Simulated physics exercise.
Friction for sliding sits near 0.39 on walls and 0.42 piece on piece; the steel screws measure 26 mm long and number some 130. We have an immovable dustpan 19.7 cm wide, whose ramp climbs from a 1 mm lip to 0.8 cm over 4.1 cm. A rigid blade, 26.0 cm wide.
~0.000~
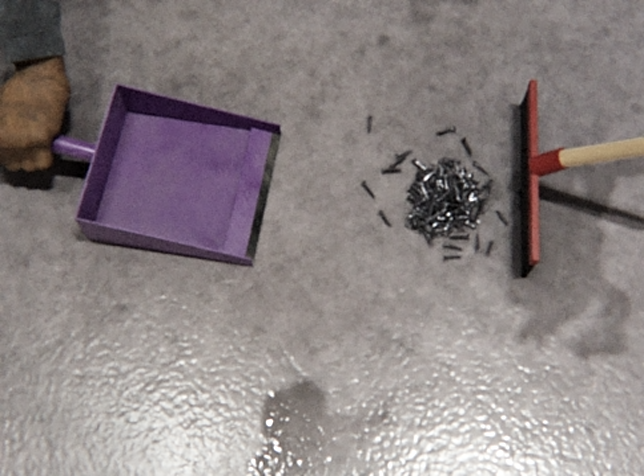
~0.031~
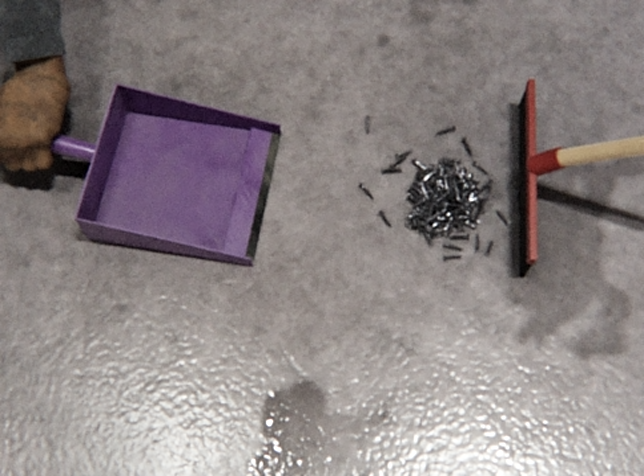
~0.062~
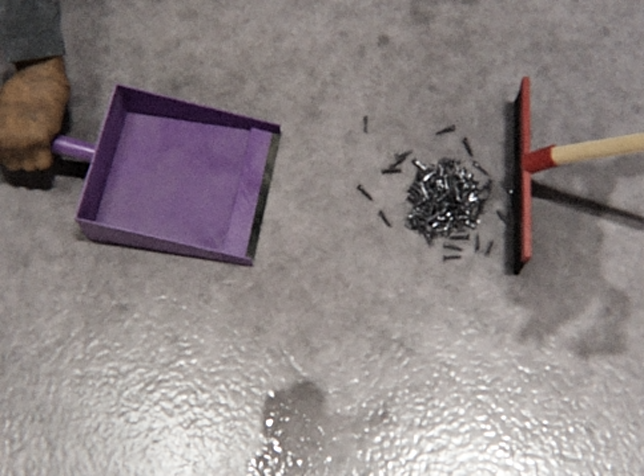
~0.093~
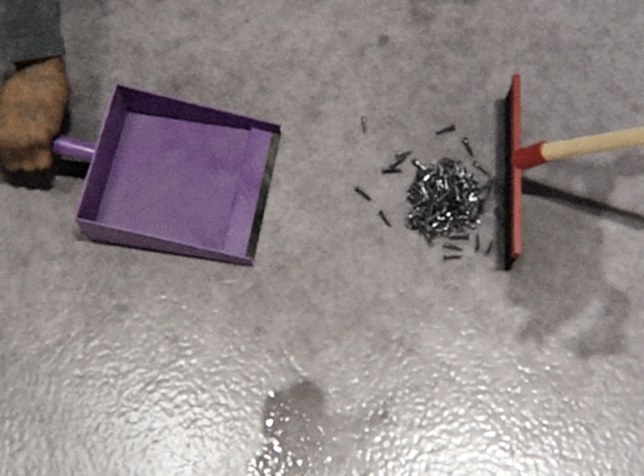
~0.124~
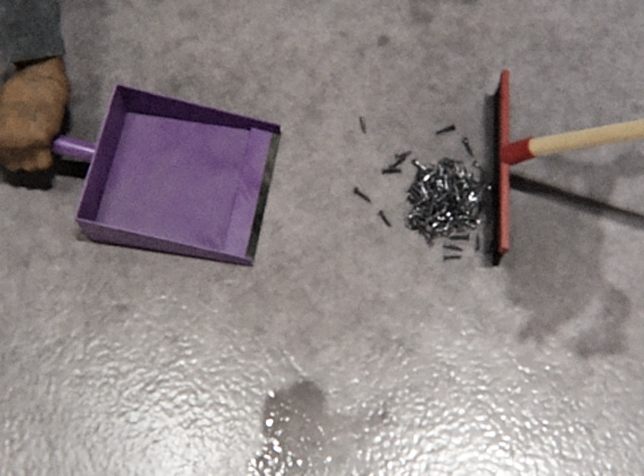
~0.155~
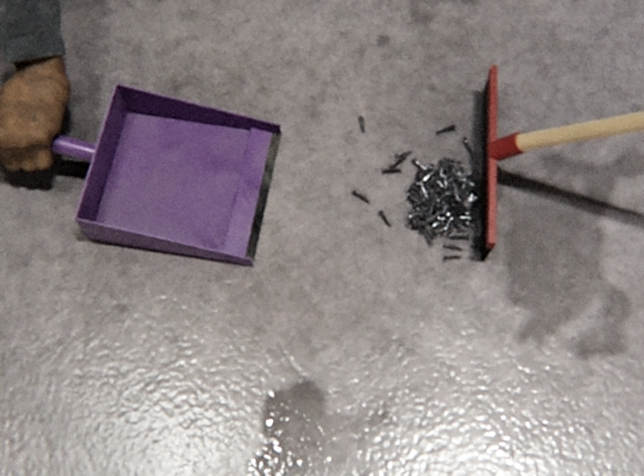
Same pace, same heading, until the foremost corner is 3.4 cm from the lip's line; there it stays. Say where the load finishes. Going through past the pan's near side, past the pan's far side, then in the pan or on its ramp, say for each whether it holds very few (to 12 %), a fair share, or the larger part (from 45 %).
Near side holds very few. Far side holds a fair share. Pan holds very few.
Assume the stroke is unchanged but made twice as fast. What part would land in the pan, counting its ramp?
Then around 30 per cent.
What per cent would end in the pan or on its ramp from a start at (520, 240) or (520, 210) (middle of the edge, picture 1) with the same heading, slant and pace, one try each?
Around 10 percent, then around 5 percent.
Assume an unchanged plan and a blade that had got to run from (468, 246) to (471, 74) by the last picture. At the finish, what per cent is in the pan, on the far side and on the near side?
Split: Pan = 30, far = 15, near = 0.
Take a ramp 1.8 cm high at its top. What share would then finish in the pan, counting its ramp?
That change would give about 0 per cent.
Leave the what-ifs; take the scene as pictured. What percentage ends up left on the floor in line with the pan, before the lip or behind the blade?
About 65 per cent.
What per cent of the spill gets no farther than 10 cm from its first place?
Roughly 0 in a hundred.
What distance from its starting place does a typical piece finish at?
That distance is around 22 cm.
After 0.39 s, middle of the blade 16 cm from the lip; 0 % over the lip, far side 15 %, near side 0 %.
Then, at 0.54 s, middle of the blade 8 cm from the lip; 0 % over the lip, far side 25 %, near side 0 %.
After 0.82 s, middle of the blade 5 cm from the lip; 5 % over the lip, far side 30 %, near side 0 %.
By 1.7 s all is still; near side 0 %, far side 30 %, pan 5 %, in front of the lip or behind the blade 65 %.
